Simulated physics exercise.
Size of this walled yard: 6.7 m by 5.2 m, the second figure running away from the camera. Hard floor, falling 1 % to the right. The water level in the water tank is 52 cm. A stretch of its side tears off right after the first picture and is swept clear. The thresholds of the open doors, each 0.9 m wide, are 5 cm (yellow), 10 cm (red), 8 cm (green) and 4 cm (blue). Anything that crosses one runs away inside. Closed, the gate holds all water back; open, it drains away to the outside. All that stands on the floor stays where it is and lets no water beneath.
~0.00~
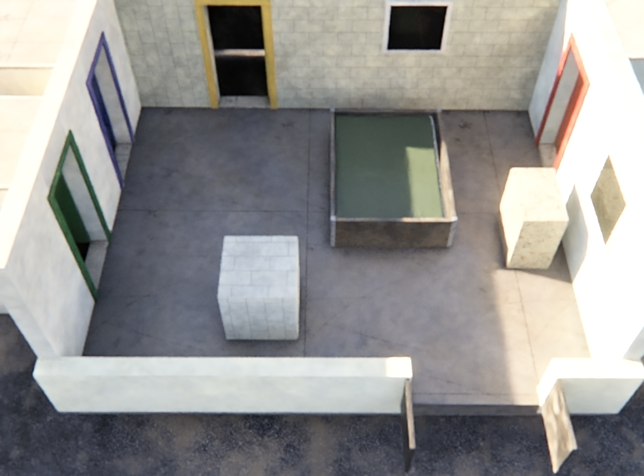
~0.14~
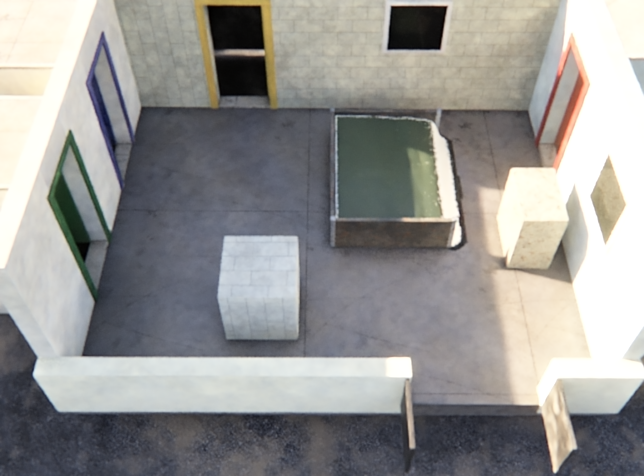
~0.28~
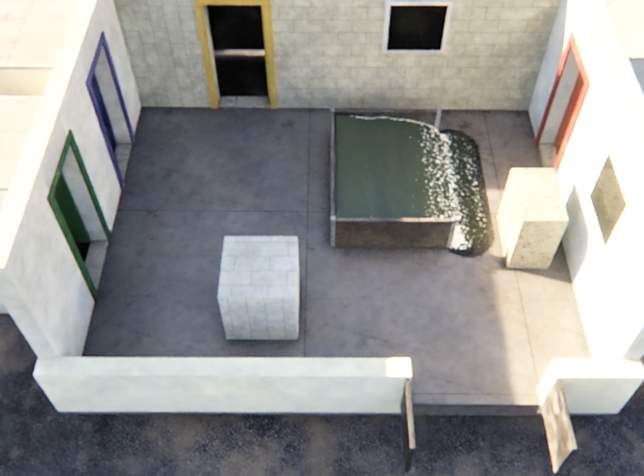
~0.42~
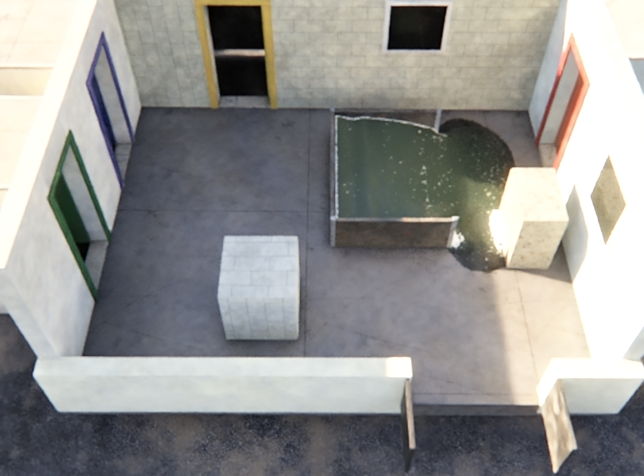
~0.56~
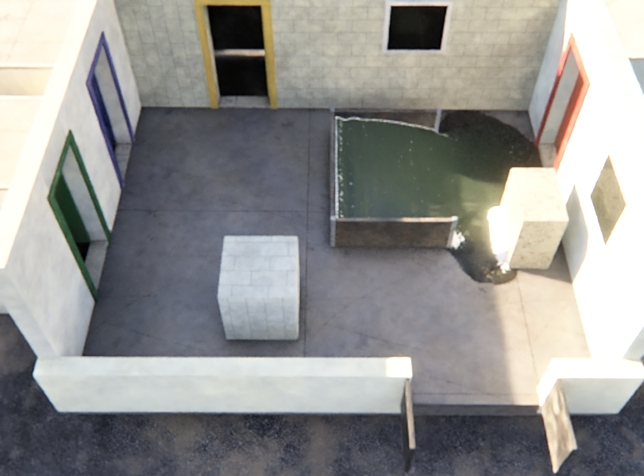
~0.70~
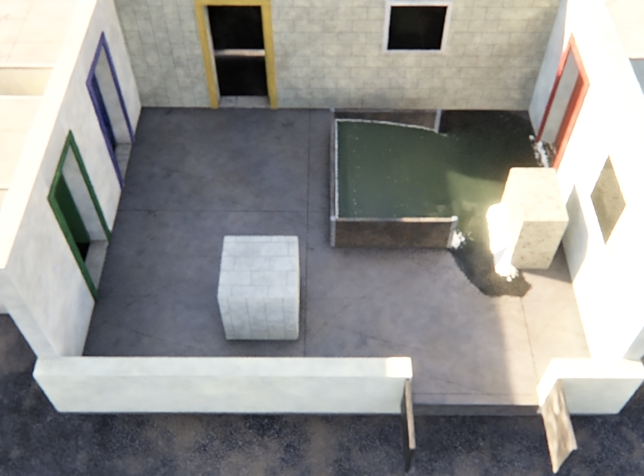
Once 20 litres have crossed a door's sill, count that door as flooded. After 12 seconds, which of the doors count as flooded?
Yellow door: Not flooded; red door: Flooded; green door: Not flooded; blue door: Not flooded.
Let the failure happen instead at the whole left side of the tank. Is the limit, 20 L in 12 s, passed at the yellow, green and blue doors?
Log - yellow: Threshold topped, green: Threshold topped, blue: Threshold topped.
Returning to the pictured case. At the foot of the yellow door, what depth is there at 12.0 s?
The depth there is near 2.5 cm.
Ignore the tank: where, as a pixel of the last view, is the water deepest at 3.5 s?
At about (529, 118).
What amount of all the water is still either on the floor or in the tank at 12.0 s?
Remaining: Roughly 60 %.
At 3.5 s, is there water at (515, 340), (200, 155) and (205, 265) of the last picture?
Submerged, untouched, untouched.
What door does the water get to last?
The green door is last.
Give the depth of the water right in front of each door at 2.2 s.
Door by door in cm, yellow shows 0, red shows 30, green shows 0, blue shows 0.
After 1.4 s water covers 25 % of the floor and is deepest (38 cm) near (549, 197); yellow door not reached, red door 36 cm at the sill, 94 L in, green door not reached, blue door not reached.
After 2.2 s water covers 30 % of the floor and is deepest (34 cm) near (529, 118); yellow door not reached, red door 30 cm at the sill, 227 L in, green door not reached, blue door not reached.
After 3.5 s water covers 40 % of the floor and is deepest (22 cm) near (529, 118); yellow door not reached, red door 19 cm at the sill, 330 L in, green door not reached, blue door not reached.
After 7.0 s water covers 65 % of the floor and is deepest (8 cm) near (598, 387); yellow door 3 cm at the sill, 0 L in, red door 8 cm at the sill, 360 L in, green door not reached, blue door 6 cm at the sill, 6 L in.
After 12.0 s water covers 95 % of the floor and is deepest (8 cm) near (535, 140); yellow door 2 cm at the sill, 0 L in, red door 7 cm at the sill, 360 L in, green door 1 cm at the sill, 0 L in, blue door 1 cm at the sill, 9 L in.
